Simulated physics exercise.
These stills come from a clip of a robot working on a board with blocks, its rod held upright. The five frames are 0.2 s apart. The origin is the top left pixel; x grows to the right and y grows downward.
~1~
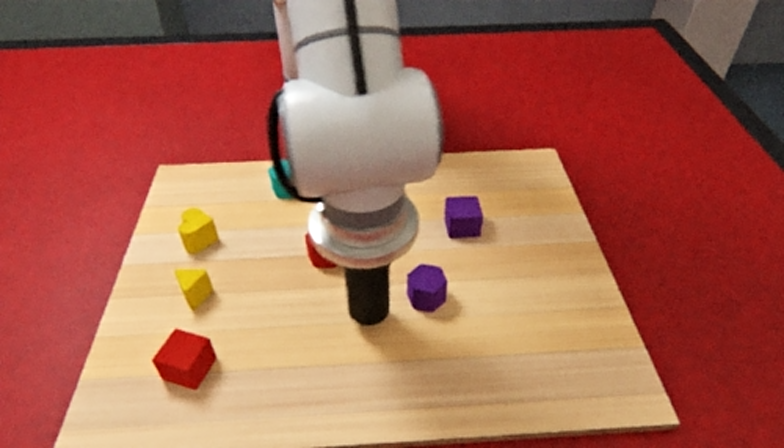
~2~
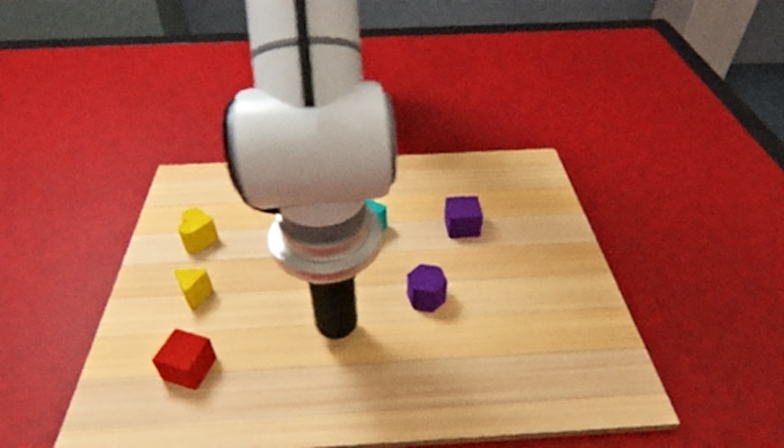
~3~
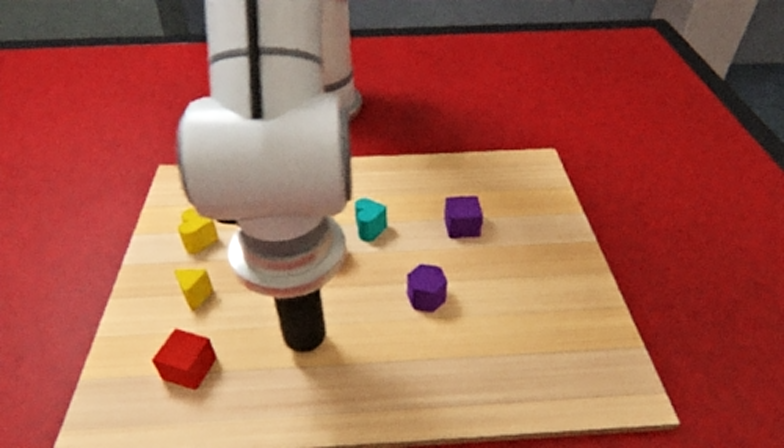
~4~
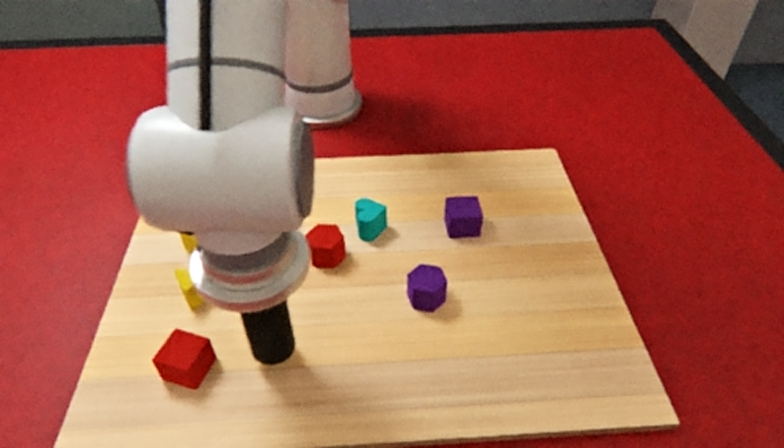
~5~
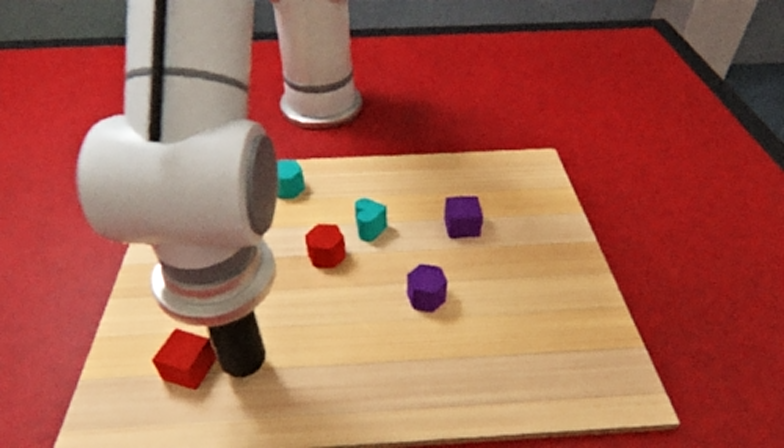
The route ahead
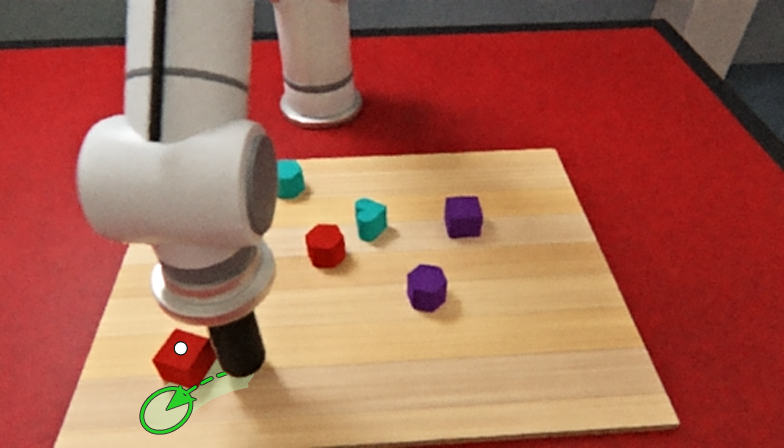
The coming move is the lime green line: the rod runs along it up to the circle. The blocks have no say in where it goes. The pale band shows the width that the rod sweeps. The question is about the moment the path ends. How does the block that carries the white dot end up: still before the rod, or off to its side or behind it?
Beside or behind it.
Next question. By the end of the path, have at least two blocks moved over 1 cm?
No - that is not the case.
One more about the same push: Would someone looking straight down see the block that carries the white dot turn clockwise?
Yes - that is the case.
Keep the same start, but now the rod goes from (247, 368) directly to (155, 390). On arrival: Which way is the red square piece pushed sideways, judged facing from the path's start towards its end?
It shifts rightward.
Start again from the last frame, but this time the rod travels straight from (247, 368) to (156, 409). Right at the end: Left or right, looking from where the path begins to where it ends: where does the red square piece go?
The answer is right: Facing from the path's start to its end, that's where the red square piece shifts.
The drawn path runs from (247, 368) through (218, 376) and (191, 390) to (167, 410); the dot is on the red square piece.
What follows on the original path. Halfway along, rod at (200, 372); red square piece at (158, 350).
At the end, rod at (161, 400); red square piece at (149, 350), turned 20° clockwise.
